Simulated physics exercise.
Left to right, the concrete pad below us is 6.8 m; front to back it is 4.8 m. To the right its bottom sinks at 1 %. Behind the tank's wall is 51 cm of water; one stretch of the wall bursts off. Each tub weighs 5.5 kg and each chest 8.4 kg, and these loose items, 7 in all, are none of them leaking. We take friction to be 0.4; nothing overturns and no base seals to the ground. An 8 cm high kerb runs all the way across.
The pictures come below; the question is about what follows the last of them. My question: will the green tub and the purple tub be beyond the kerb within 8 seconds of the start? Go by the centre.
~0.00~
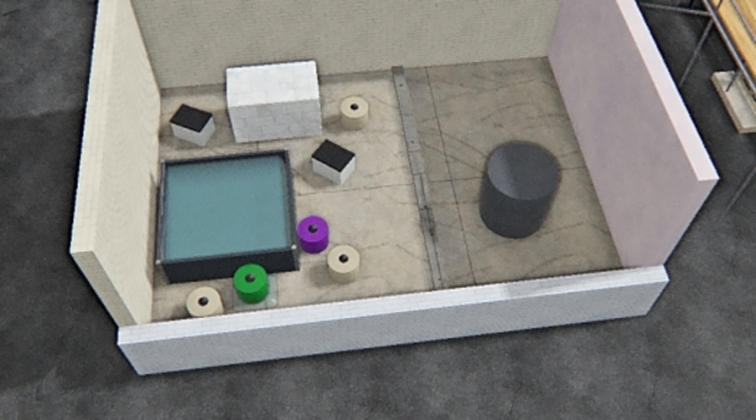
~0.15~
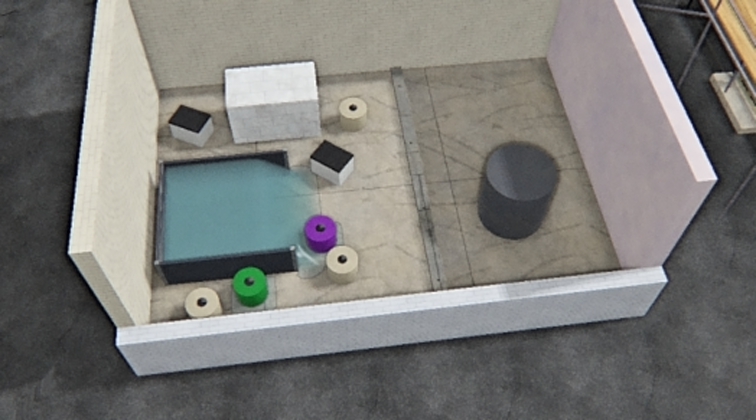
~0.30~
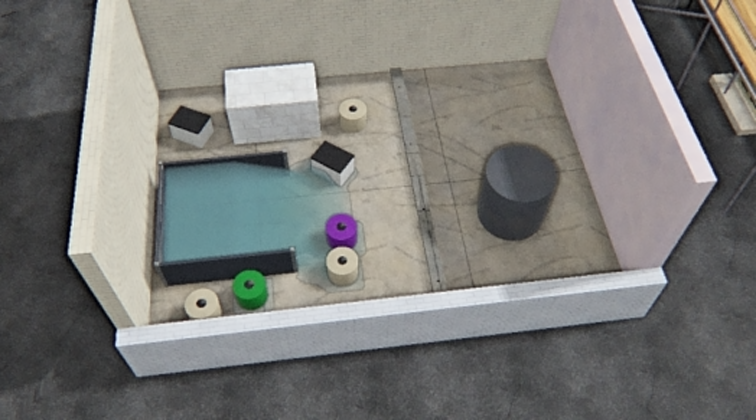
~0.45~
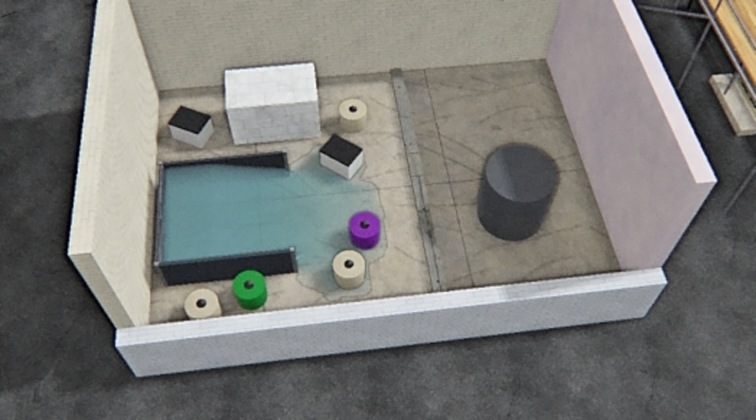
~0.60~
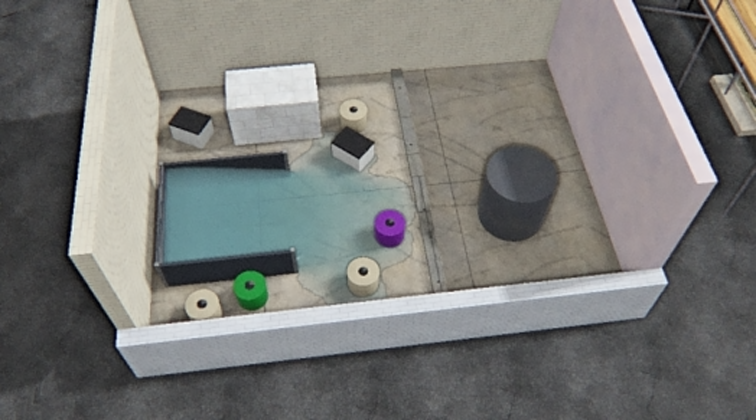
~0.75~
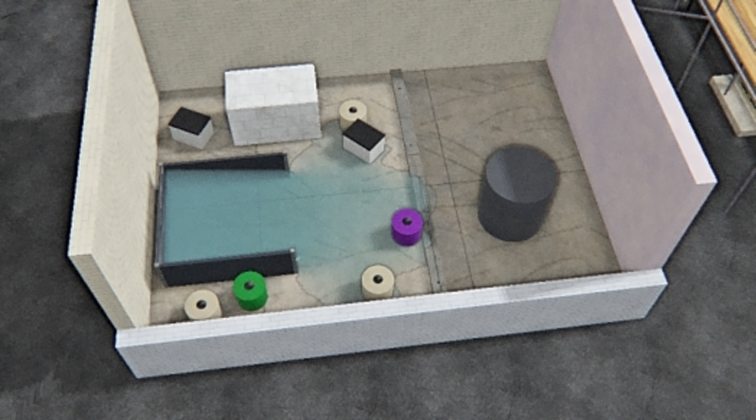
Result - green tub never reaches it; purple tub goes beyond.
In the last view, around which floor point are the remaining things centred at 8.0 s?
They average out to somewhere around (260, 204).
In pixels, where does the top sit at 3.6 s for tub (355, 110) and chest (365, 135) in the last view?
First one near (304, 78), second near (331, 84).
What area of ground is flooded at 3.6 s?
About 24 m2.
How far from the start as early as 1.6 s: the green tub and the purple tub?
Close to 5 cm for the first and 150 cm for the second.
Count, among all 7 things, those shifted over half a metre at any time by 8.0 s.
The tally stands at 6.
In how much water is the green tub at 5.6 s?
About 3 cm.
After 1.6 s the green tub is near (249, 286), 0.0 m from its start, aground; the purple tub is near (427, 229), 1.7 m from its start, aground; 0 of 7 are over the mark; 1 afloat.
After 3.6 s the green tub is near (249, 286), 0.0 m from its start, aground; the purple tub is near (565, 257), 3.6 m from its start, afloat; 1 of 7 are over the mark; 3 afloat.
After 5.6 s the green tub is near (232, 285), 0.2 m from its start, aground; the purple tub is near (578, 158), 4.3 m from its start, afloat; 1 of 7 are over the mark; 3 afloat.
After 8.0 s the green tub is near (192, 286), 0.8 m from its start, afloat; the purple tub is near (532, 117), 4.1 m from its start, afloat; 1 of 7 are over the mark; 6 afloat.
